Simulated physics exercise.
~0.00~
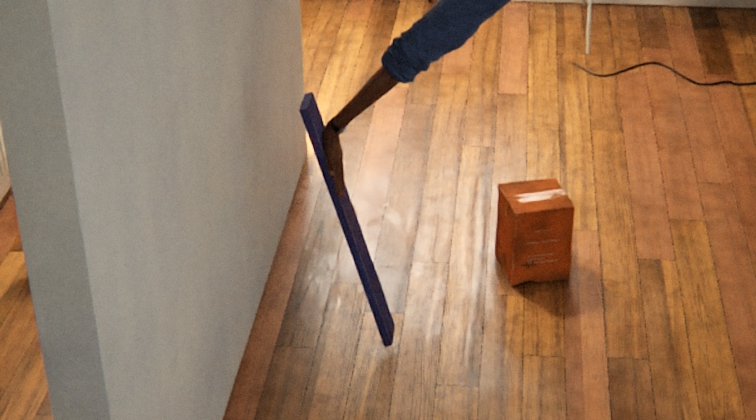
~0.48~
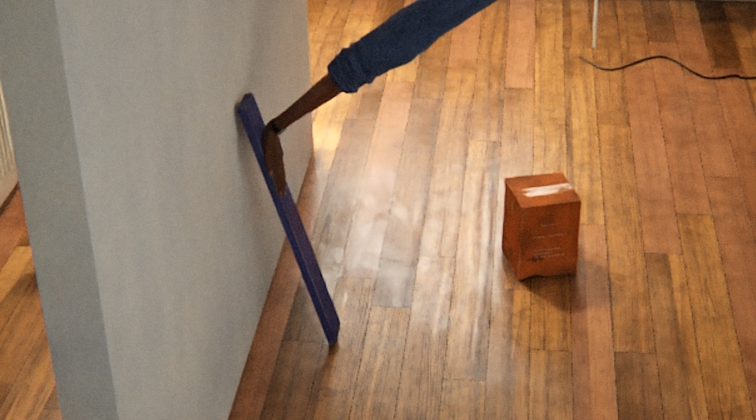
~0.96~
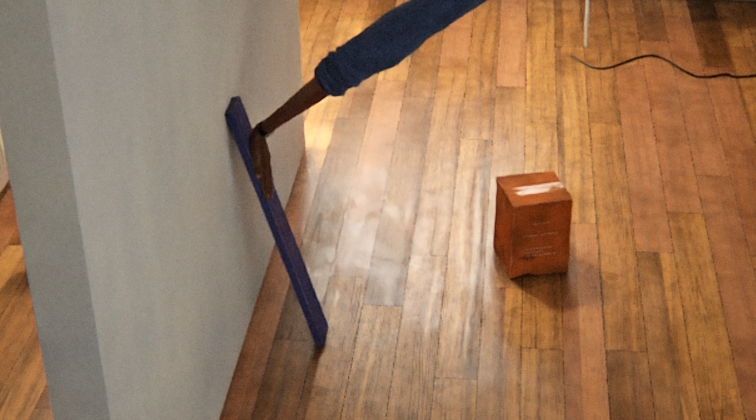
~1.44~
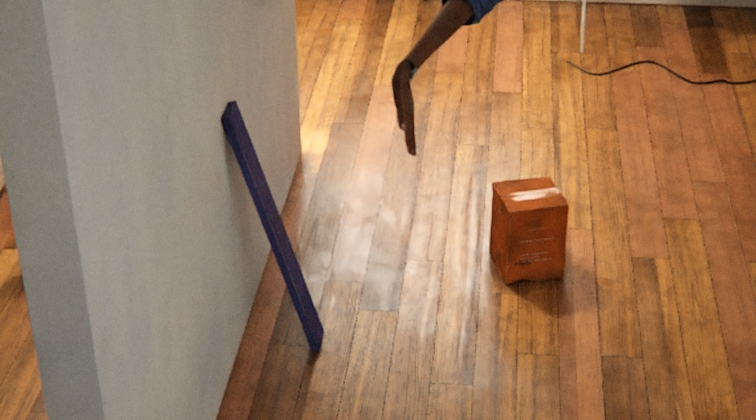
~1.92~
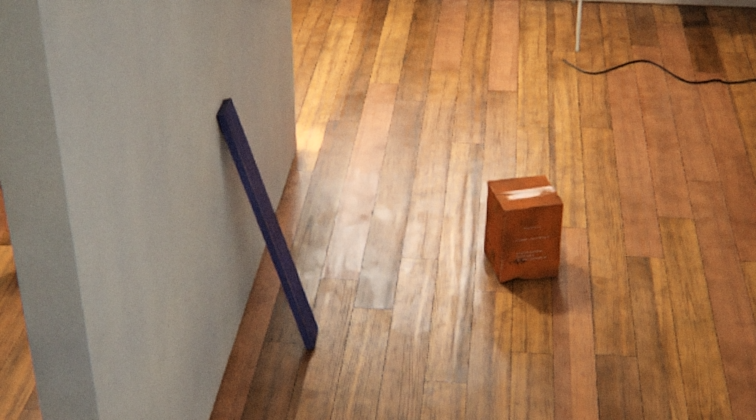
At first, a dark-skinned hand in a blue sleeve holds a long blue plank at a slant beside a grey wall, with an orange box standing on the wooden floor to the right. The hand moves the plank left until its upper end meets the wall and its lower end rests on the floor. It settles the plank slightly, keeping hold near the top. Then the hand lets go and draws back toward the upper right, leaving the view. The plank stays leaning against the wall, and the box remains standing in its place.
